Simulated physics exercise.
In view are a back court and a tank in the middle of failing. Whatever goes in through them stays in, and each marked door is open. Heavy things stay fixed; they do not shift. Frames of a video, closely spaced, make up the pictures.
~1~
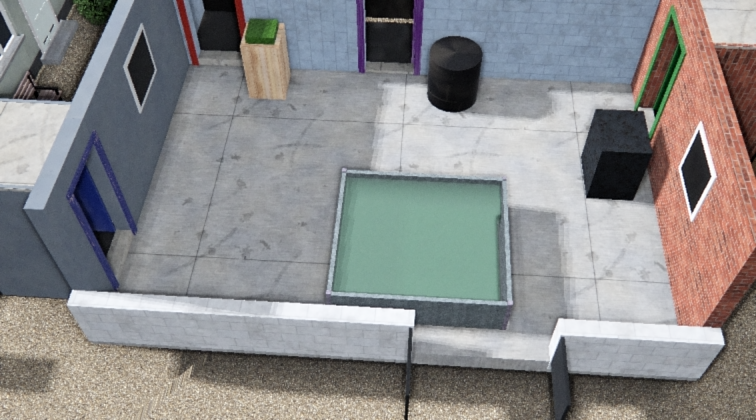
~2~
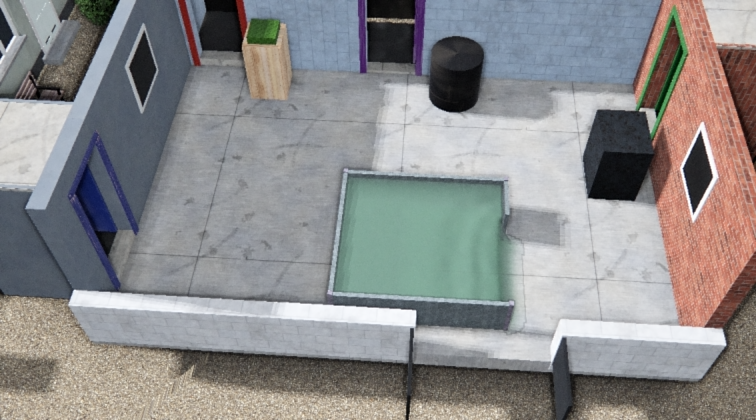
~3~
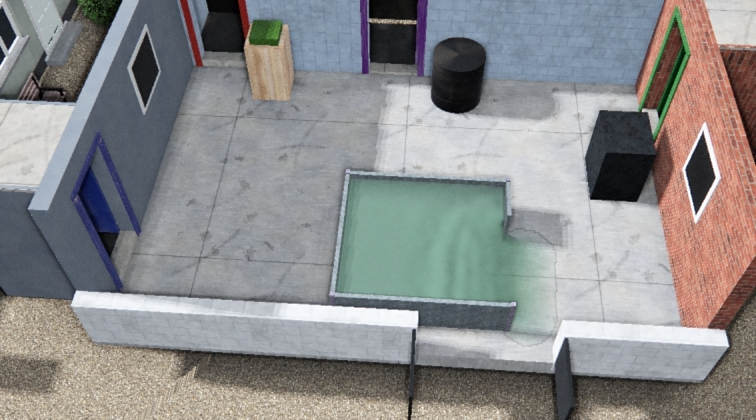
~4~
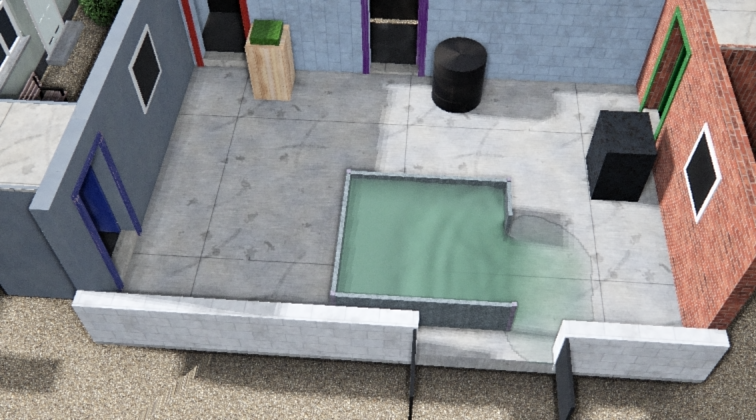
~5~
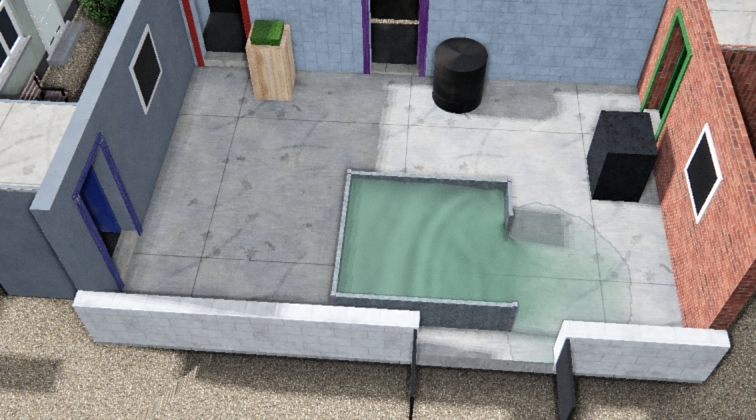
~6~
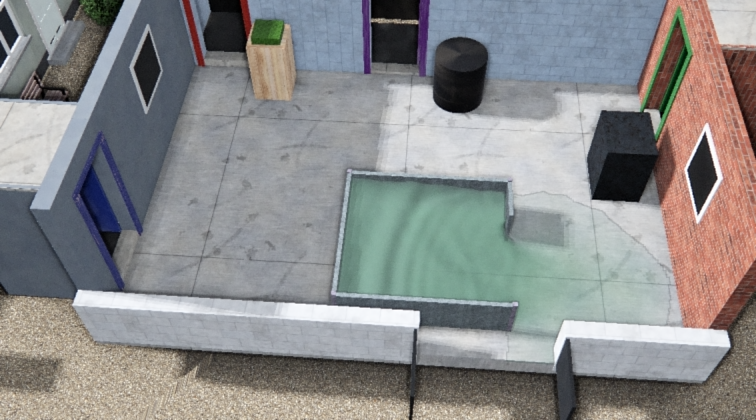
A square tank of still green water sat in a walled courtyard, then its right side opened and water poured out, spreading in a thin, widening sheet across the paving toward the brick wall.
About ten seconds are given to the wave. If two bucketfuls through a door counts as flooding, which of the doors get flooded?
The red door does not get flooded; the blue door does not get flooded; the green door does not get flooded; the purple door does not get flooded.
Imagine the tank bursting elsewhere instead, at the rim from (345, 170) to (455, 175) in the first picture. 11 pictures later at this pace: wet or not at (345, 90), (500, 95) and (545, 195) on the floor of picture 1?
Taking the points in order: Swamped, swamped and unwetted.
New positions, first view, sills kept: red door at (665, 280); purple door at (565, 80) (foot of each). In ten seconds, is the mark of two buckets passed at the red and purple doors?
The red door gets past the limit, and the purple door gets past the limit as well.
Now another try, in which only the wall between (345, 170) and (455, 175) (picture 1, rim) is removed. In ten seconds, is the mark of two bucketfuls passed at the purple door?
Lab note: Purple door tops the threshold.
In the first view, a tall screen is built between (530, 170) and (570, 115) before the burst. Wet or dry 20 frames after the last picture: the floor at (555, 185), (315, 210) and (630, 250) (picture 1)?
Taking the three spots in turn, they are inundated, unwetted and inundated.
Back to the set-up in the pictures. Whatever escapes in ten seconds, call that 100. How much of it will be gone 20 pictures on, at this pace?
About 20 per cent.
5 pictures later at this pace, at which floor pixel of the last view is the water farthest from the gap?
Estimated pixel: (656, 194).
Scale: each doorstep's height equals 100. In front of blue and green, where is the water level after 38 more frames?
Estimate, in order: 0 and 40 percent.
A moment on, water covers 15 % of the floor; the red door not reached, the blue door not reached, the green door not reached, the purple door not reached.
Next, water covers 20 % of the floor; the red door not reached, the blue door not reached, the green door wet at the sill, nothing in, the purple door not reached.
Then, water covers 30 % of the floor; the red door not reached, the blue door not reached, the green door wet at the sill, nothing in, the purple door not reached.
Later, water covers 65 % of the floor; the red door not reached, the blue door not reached, the green door wet at the sill, nothing in, the purple door wet at the sill, nothing in.
In the end, water covers 85 % of the floor; the red door wet at the sill, nothing in, the blue door wet at the sill, nothing in, the green door wet at the sill, nothing in, the purple door under two buckets in.
